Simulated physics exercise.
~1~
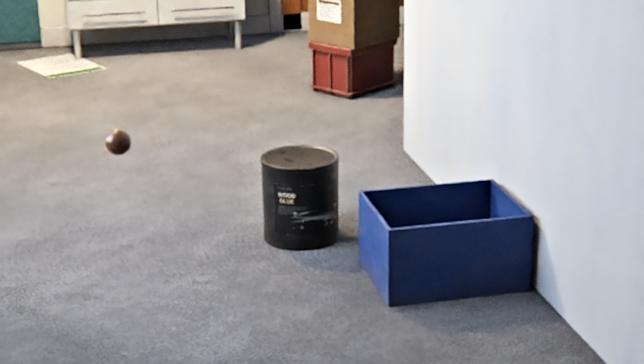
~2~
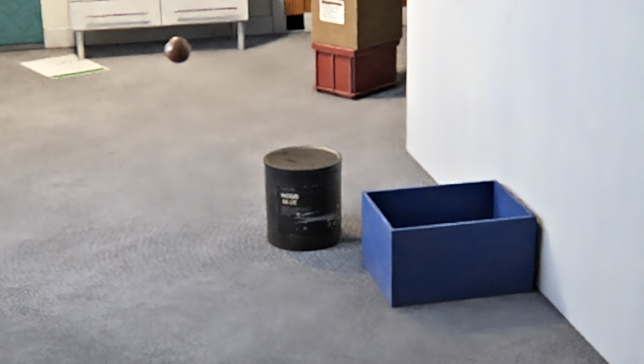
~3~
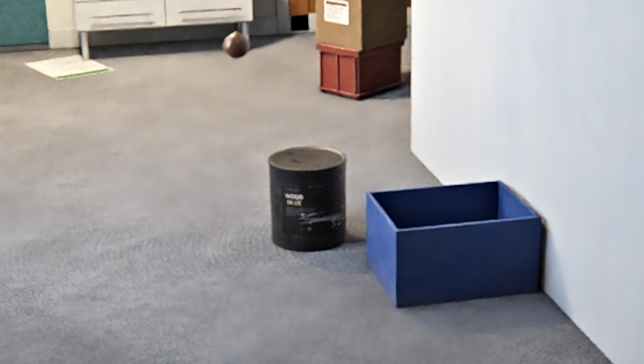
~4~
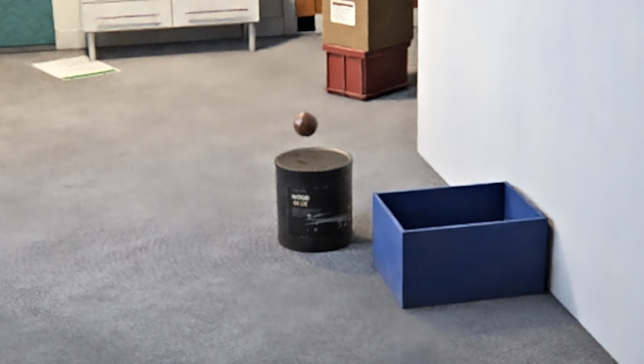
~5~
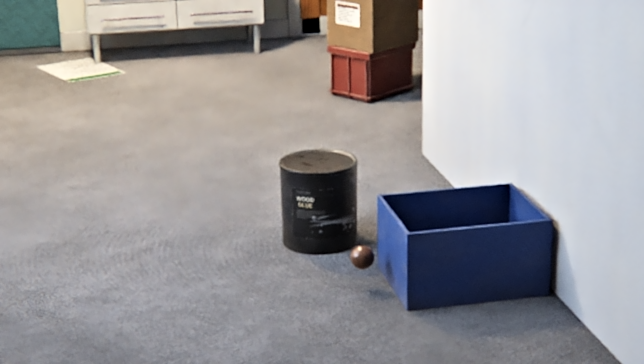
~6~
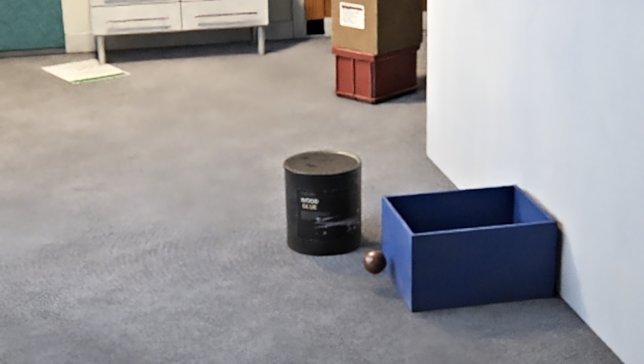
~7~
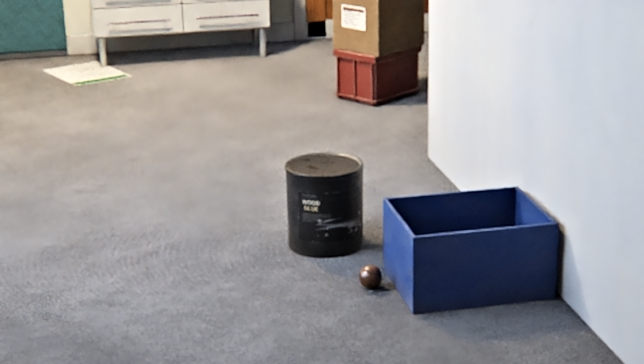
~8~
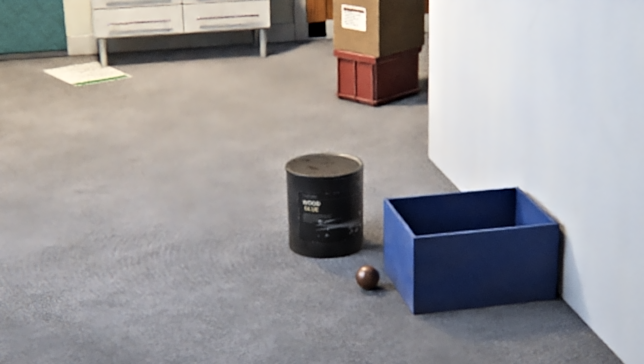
A small brown onion arcs rightward through the air over a grey carpet, drops past a black pail, and comes down between the pail and a blue open box. It meets the box's near side and settles on the floor outside, while the pail stays upright.
